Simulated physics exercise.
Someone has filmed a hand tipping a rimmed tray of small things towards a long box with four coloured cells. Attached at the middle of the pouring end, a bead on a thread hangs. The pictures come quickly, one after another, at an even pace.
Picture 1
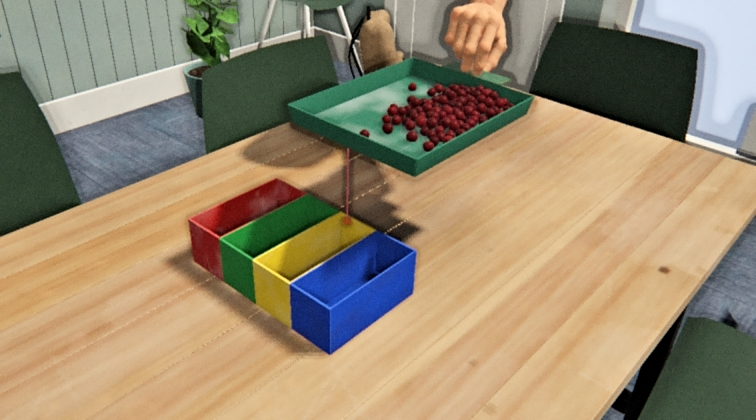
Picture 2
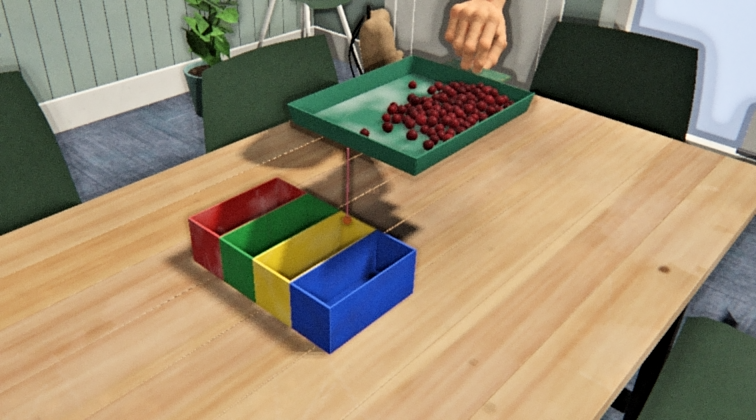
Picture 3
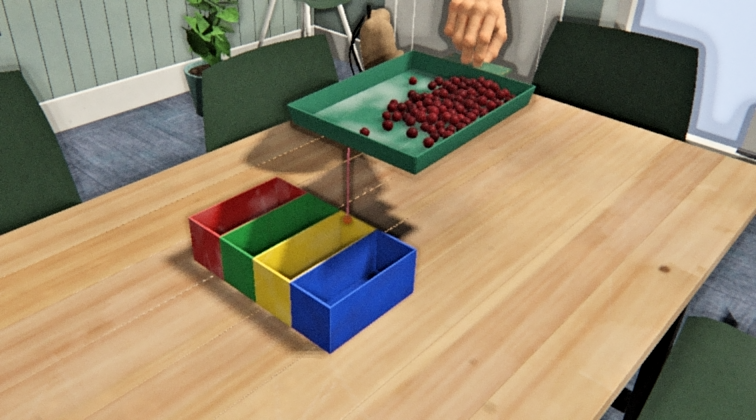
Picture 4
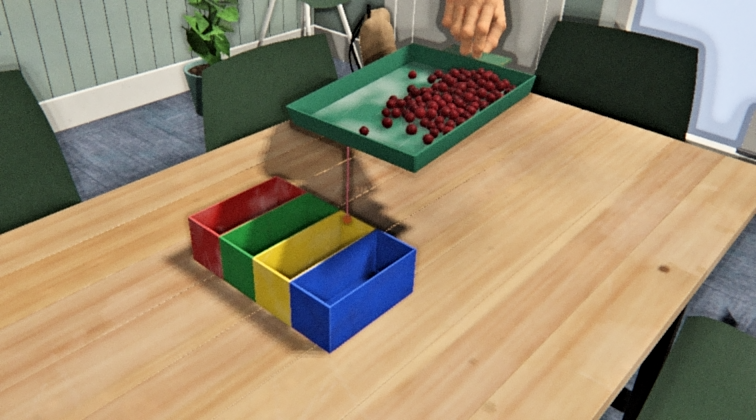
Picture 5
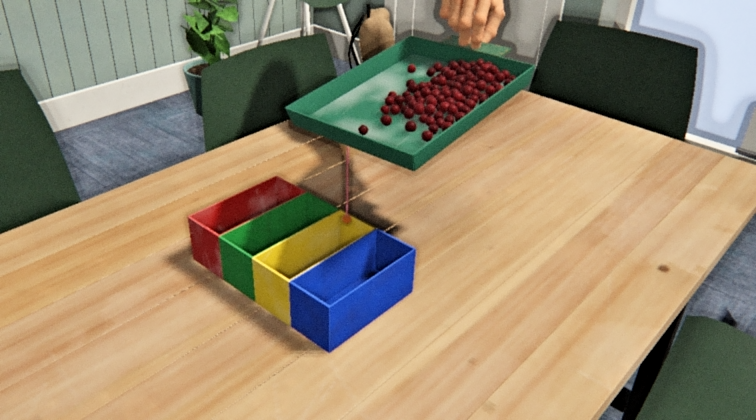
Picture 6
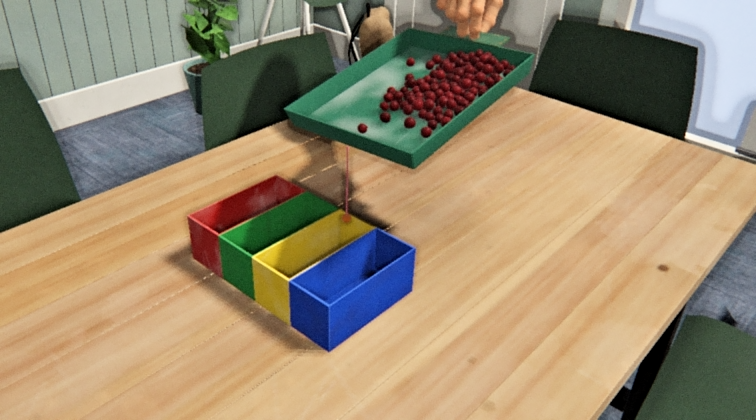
The clip opens on a hand behind a green rimmed tray of dark red cherries, held above a wooden table near a box with red, green, yellow and blue cells. The tray stays level briefly, then its far side rises slightly, tilting it gently towards the left corner, while the cherries stay clustered.
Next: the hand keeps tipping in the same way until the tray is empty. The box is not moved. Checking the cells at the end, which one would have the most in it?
The green cell would have the most in it.
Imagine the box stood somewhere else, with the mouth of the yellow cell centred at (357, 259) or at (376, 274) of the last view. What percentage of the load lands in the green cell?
Trial 1: 30 percent; trial 2: 20 percent.
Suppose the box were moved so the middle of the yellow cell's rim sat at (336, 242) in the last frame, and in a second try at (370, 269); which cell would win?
First try: Green. Second try: The red cell.
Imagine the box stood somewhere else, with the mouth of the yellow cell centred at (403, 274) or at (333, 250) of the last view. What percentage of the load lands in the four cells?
The first yields 30 per cent and the second 100 per cent.
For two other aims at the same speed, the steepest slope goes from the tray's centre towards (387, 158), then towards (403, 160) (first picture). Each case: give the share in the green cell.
So it's 0 percent with the first slope and 0 percent with the other.
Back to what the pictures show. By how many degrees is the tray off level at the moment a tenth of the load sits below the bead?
The tilt is near 95° by then.
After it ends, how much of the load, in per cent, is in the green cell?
I'd put that share near 50 per cent.
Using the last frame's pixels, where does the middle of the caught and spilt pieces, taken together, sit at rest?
Near (279, 267).
Soon, tray tipped steeply; nearly all on the tray; a stray few in the green cell; a stray few falling or outside the box.
A while on, tray tipped right over; most on the tray; a small part in the green cell; a stray few in the yellow cell; a stray few in the blue cell; a stray few in the red cell; a small part falling or outside the box.
Towards the end, tray tipped past a quarter turn; about half in the green cell; about a quarter in the yellow cell; a small part in the red cell; a small part in the blue cell; a stray few falling or outside the box.
Finally, tray tipped past a quarter turn; about half in the green cell; about a quarter in the yellow cell; a small part in the red cell; a small part in the blue cell; a stray few outside the box.
